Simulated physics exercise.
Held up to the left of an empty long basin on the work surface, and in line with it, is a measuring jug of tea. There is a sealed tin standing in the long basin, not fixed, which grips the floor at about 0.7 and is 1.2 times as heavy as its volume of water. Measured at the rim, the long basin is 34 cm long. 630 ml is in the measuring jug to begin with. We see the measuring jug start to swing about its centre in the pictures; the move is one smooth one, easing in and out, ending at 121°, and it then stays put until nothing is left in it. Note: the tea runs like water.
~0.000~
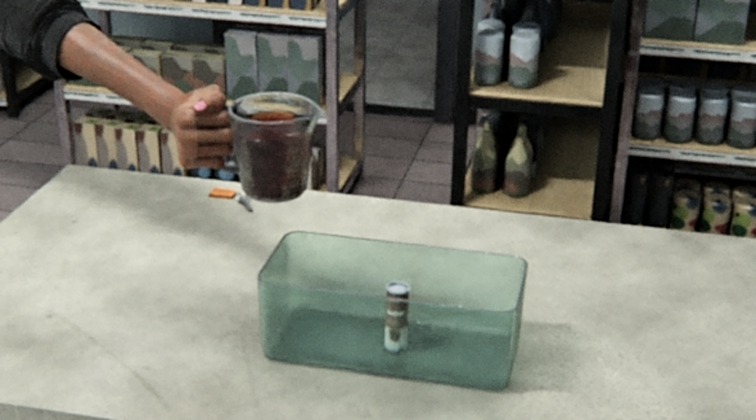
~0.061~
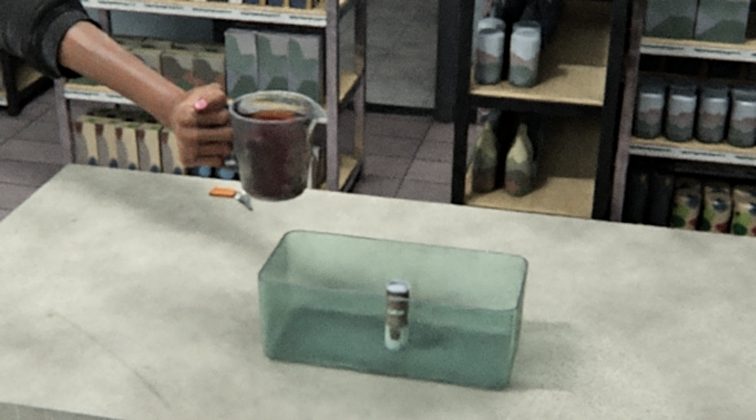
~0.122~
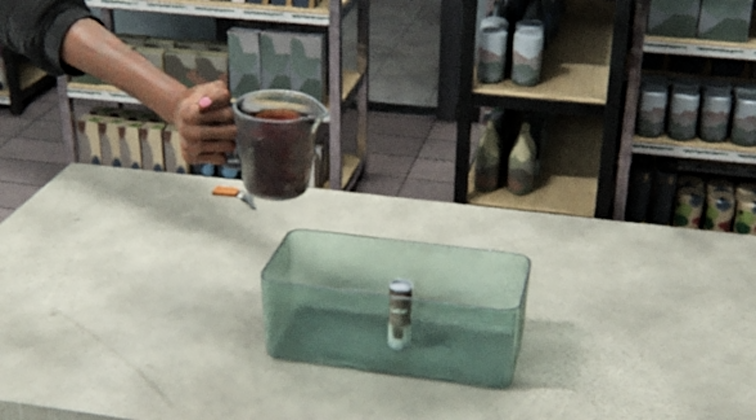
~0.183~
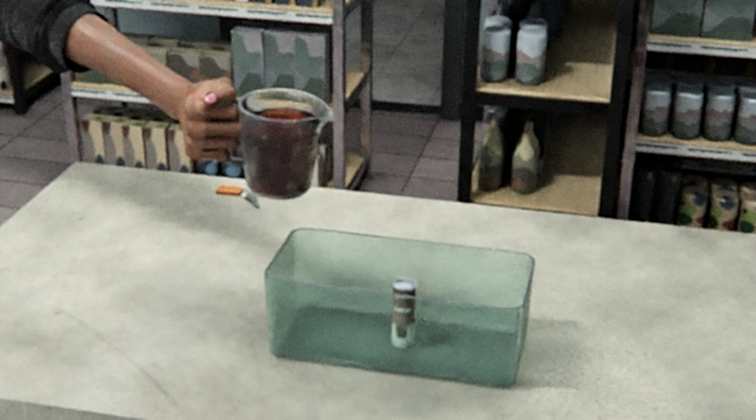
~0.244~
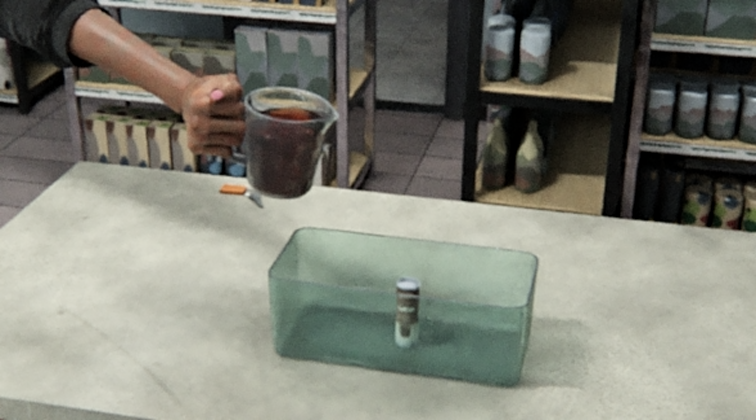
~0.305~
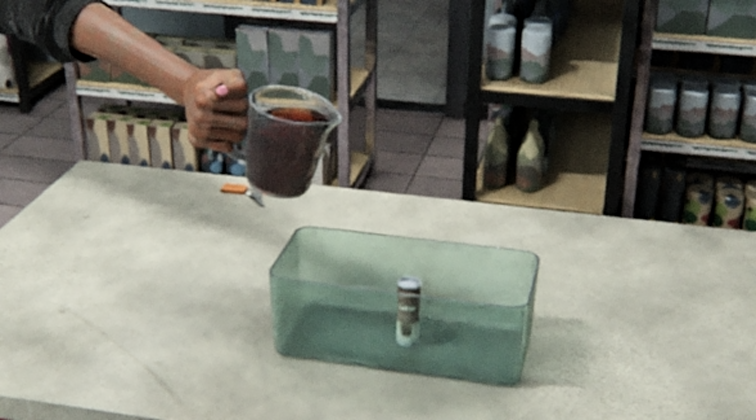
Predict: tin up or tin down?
It ends up tipped.
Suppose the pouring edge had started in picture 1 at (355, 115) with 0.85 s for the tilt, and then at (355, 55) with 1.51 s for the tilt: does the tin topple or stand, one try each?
The tin overturns the first time and stays vertical the second time.
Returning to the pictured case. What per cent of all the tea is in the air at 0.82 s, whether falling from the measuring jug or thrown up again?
It comes to roughly 18 per cent.
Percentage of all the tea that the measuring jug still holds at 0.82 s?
I'd put it near 76 percent.
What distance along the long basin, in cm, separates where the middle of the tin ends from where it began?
9.0 cm.
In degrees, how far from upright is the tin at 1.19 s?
The tilt comes to near 10°.
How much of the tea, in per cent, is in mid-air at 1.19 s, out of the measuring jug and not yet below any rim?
Estimate: About 14 in a hundred.
By 0.82 s the tilt is 68° and 75 per cent is still to pour; the tin stands where it began.
By 1.19 s the tilt is 108° and 11 per cent is still to pour; the tin leans 11°.
By 1.58 s the tilt is 121° and 0 per cent is still to pour; the tin lies on its side.
By 2.01 s the tilt is 121° and 0 per cent is still to pour; the tin lies on its side.
At rest the tin lies on its side.
